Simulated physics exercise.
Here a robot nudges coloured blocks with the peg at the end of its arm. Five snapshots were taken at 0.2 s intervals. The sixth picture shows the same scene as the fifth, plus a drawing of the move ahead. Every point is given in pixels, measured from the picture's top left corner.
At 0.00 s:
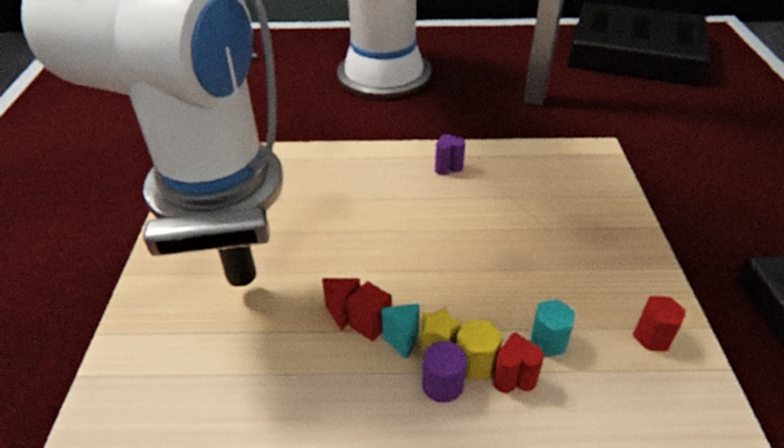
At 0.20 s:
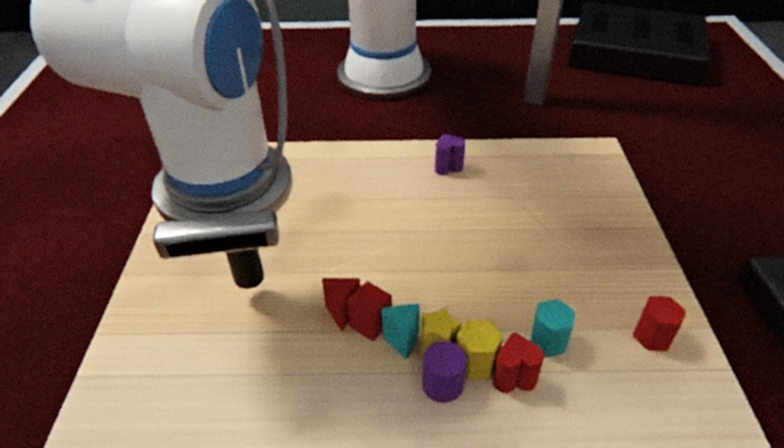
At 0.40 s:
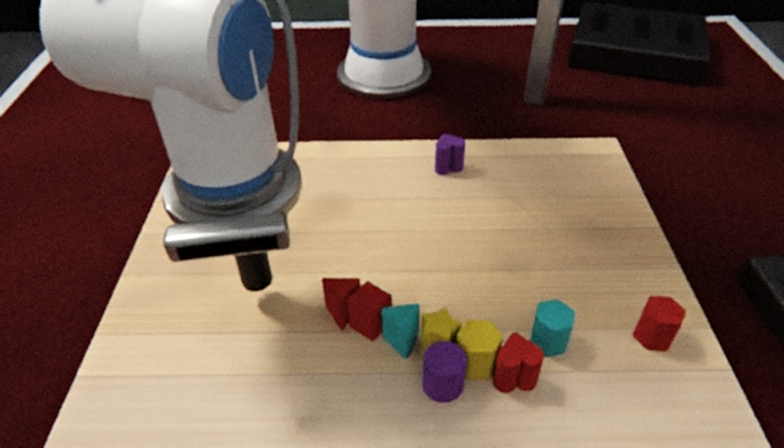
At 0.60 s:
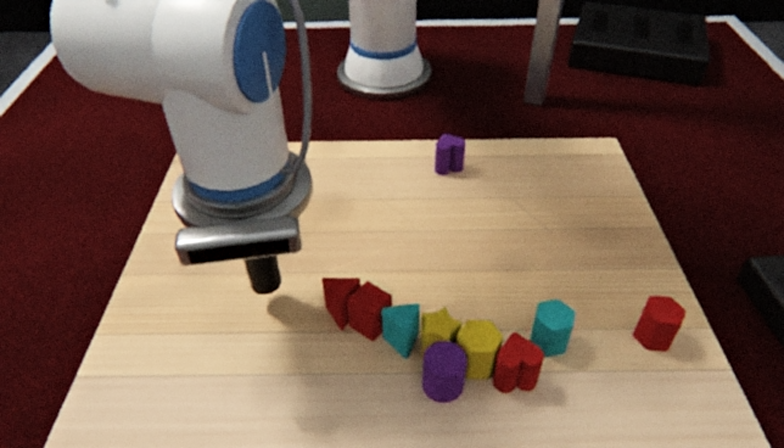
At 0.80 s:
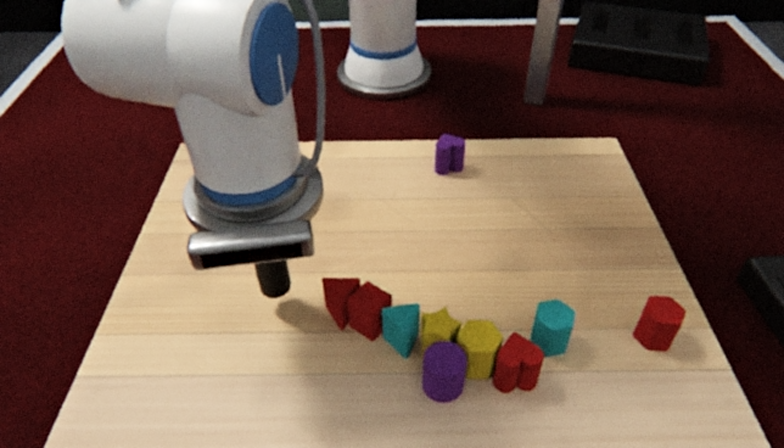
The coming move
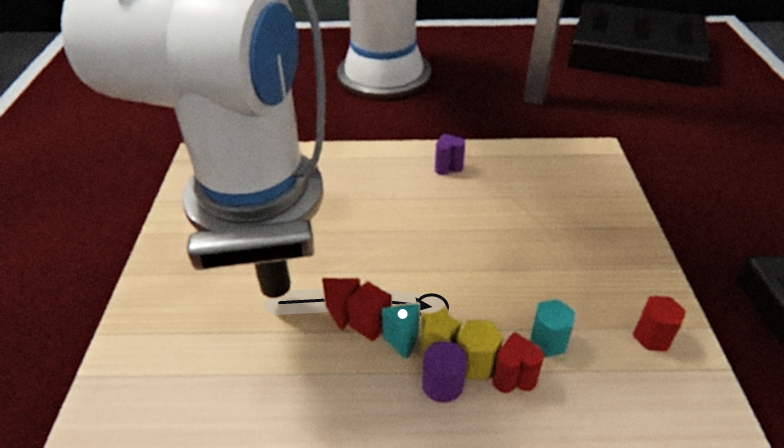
A white and blue robot arm moved its dark peg slowly to the right over a wooden board, drawing nearer to a row of red, turquoise, yellow and purple blocks, none of which moved.
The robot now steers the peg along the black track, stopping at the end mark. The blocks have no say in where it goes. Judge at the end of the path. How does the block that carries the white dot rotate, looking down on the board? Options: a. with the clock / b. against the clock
b: Against the clock.
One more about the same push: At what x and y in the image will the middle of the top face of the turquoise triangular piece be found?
Roughly at (413, 333).
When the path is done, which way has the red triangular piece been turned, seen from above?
If we look at it from overhead, the red triangular piece pivots clockwise.
Path on the board, from (279, 303) by way of (356, 299) to (432, 307); the dot is on the turquoise triangular piece.
One third of the way, peg at (330, 285); red triangular piece at (356, 289), turned 20° clockwise; red square block at (379, 302); turquoise triangular piece at (408, 317), turned 15° anticlockwise.
Two thirds of the way, peg at (381, 287); red triangular piece at (402, 287), turned 65° clockwise; red square block at (390, 310), turned 50° clockwise; turquoise triangular piece at (413, 333), turned 25° anticlockwise.
At the end, peg at (433, 292); red triangular piece at (440, 301), turned 125° clockwise; red square block at (390, 310), turned 50° clockwise; turquoise triangular piece at (413, 333), turned 25° anticlockwise; yellow star-shaped block at (447, 329), turned 15° anticlockwise.
